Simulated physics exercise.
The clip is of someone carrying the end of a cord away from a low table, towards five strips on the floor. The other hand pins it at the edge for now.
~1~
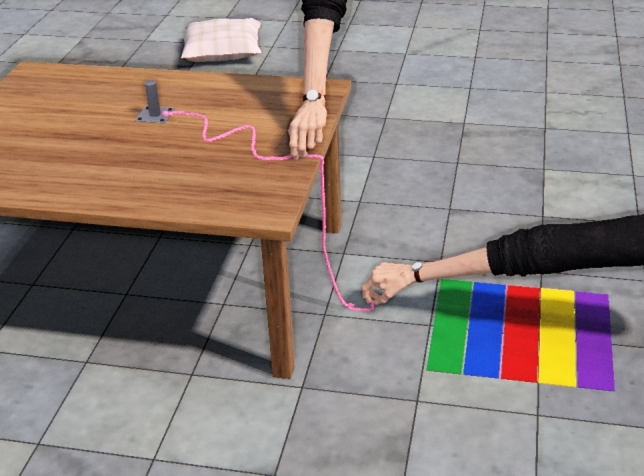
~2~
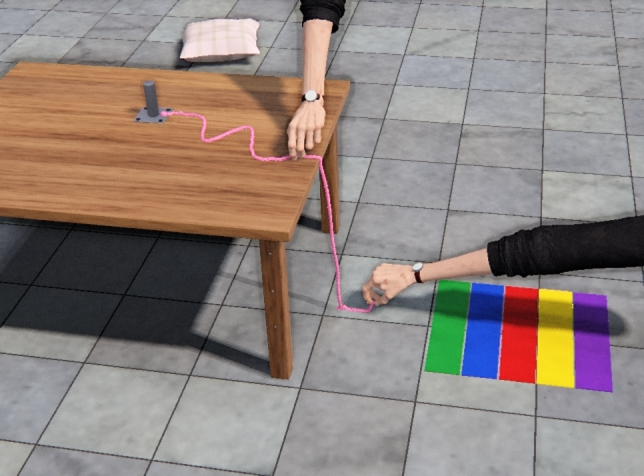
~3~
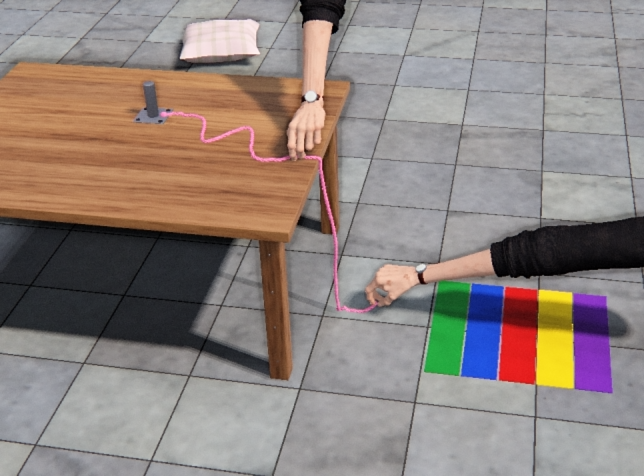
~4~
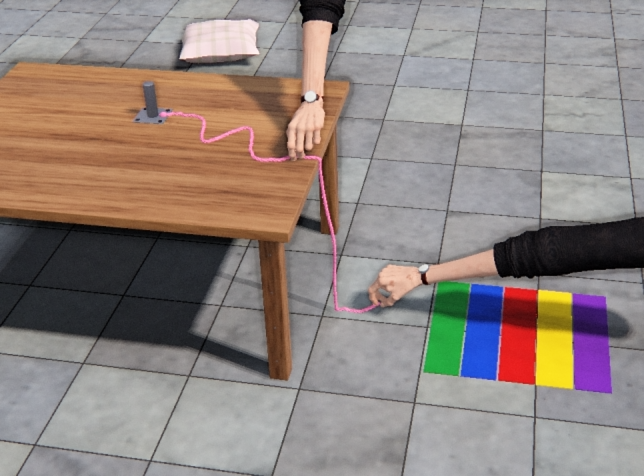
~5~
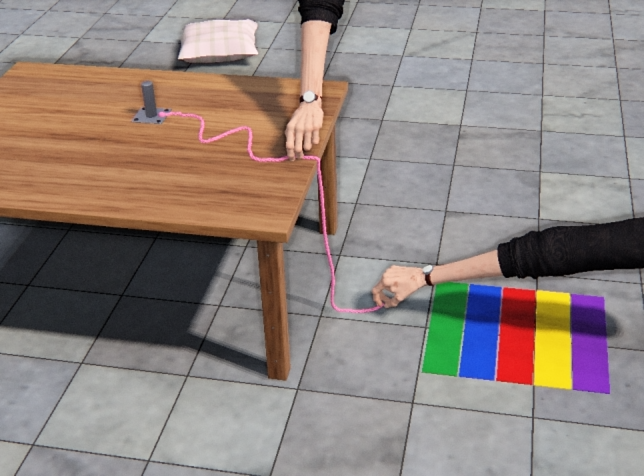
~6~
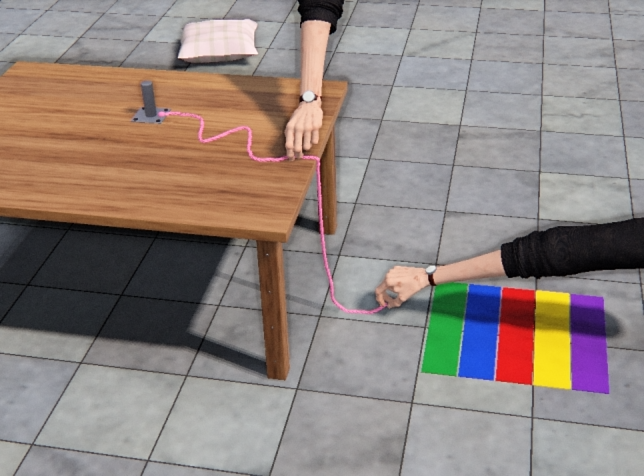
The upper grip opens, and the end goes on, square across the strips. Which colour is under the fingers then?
The end stops over the purple strip.
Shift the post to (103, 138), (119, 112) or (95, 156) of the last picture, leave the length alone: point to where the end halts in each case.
Try by try, around (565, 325), (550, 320) and (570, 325).
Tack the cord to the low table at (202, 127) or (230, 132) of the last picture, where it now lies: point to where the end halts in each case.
In that order: (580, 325) and (540, 320).
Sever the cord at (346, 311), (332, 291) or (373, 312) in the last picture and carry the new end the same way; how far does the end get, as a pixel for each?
Near (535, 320), (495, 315) and (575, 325).
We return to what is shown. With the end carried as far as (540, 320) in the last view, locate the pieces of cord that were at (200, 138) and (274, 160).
They go to (235, 132) and to (338, 195).
Soon after, end near (541, 320); over yellow.
Then, end near (575, 324); over purple.
At full stretch, end near (596, 326); over purple. It gets as far as the purple strip.
